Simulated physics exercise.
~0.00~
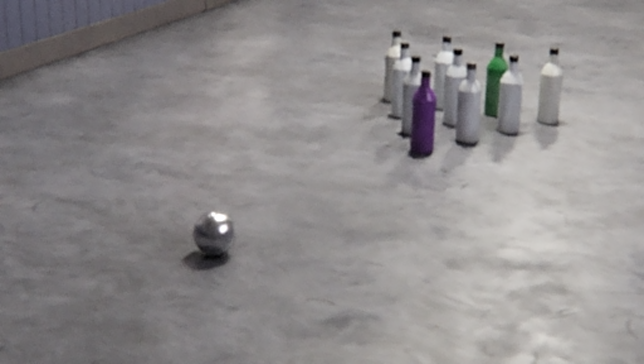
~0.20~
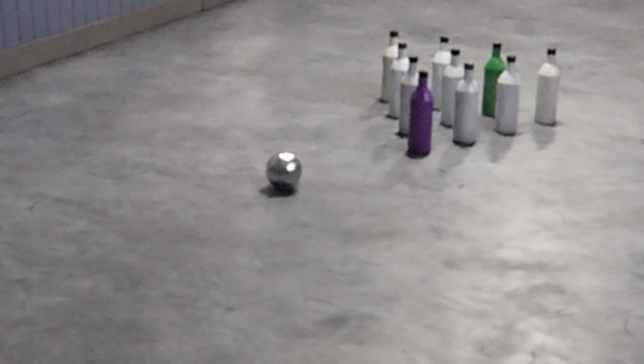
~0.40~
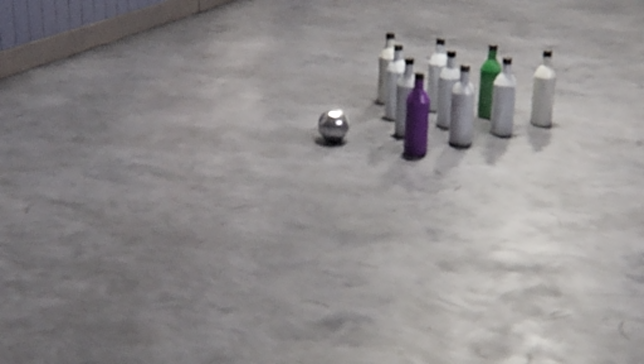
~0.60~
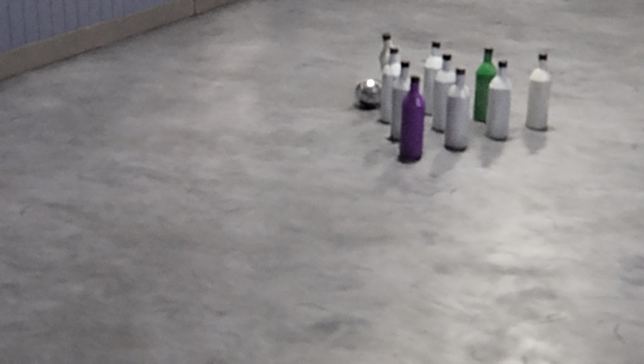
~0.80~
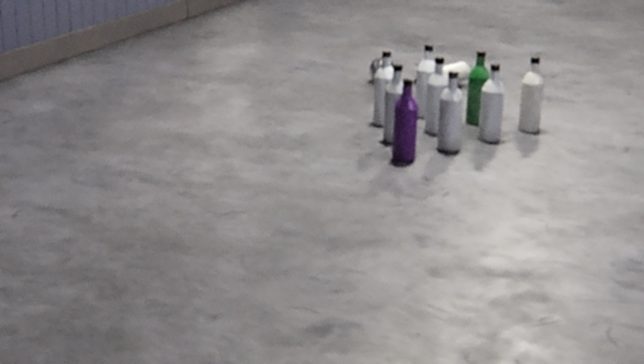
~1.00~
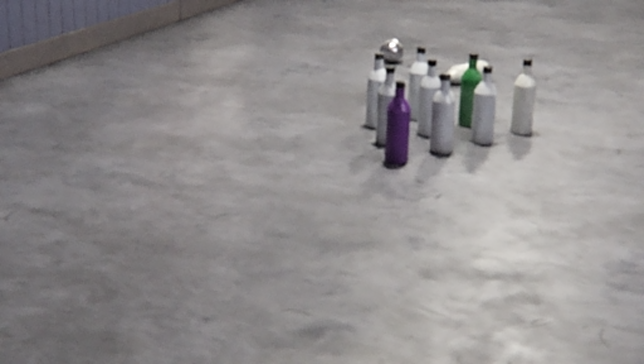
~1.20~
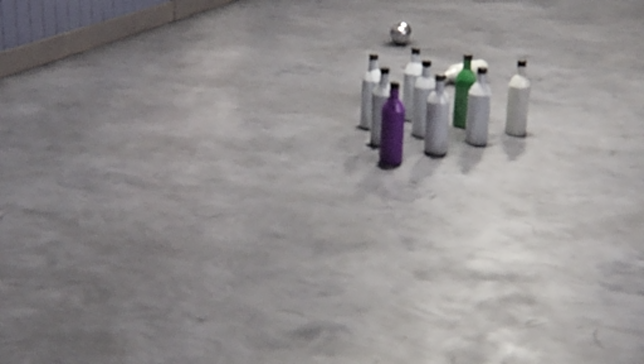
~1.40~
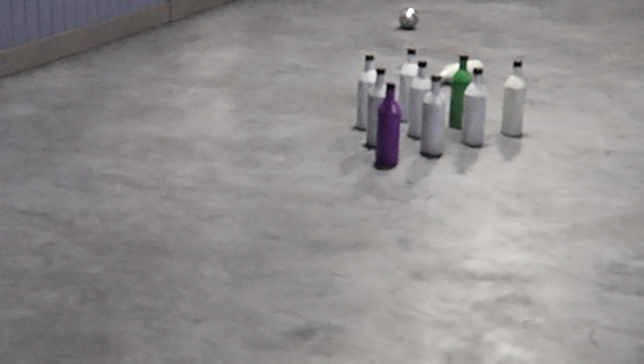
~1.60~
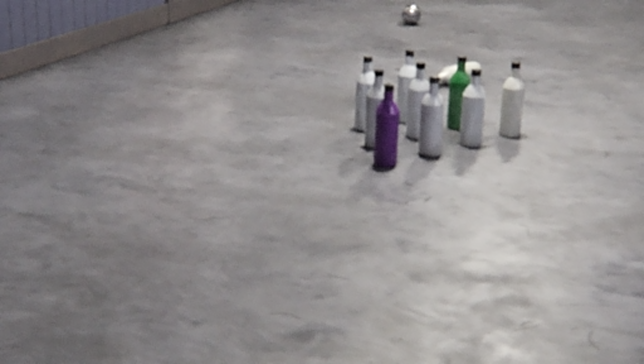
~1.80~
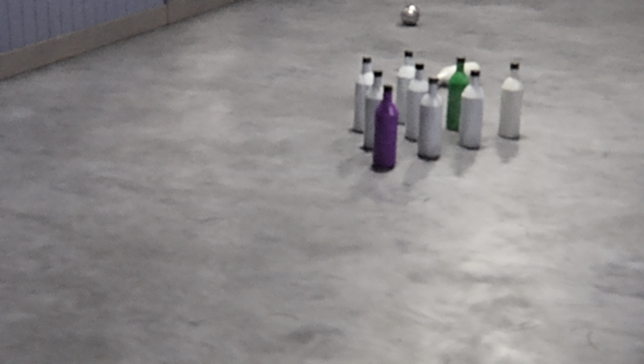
On a grey concrete floor, a steel ball rolling past a purple bottle, toppling one white bottle behind and leaving the rest standing.
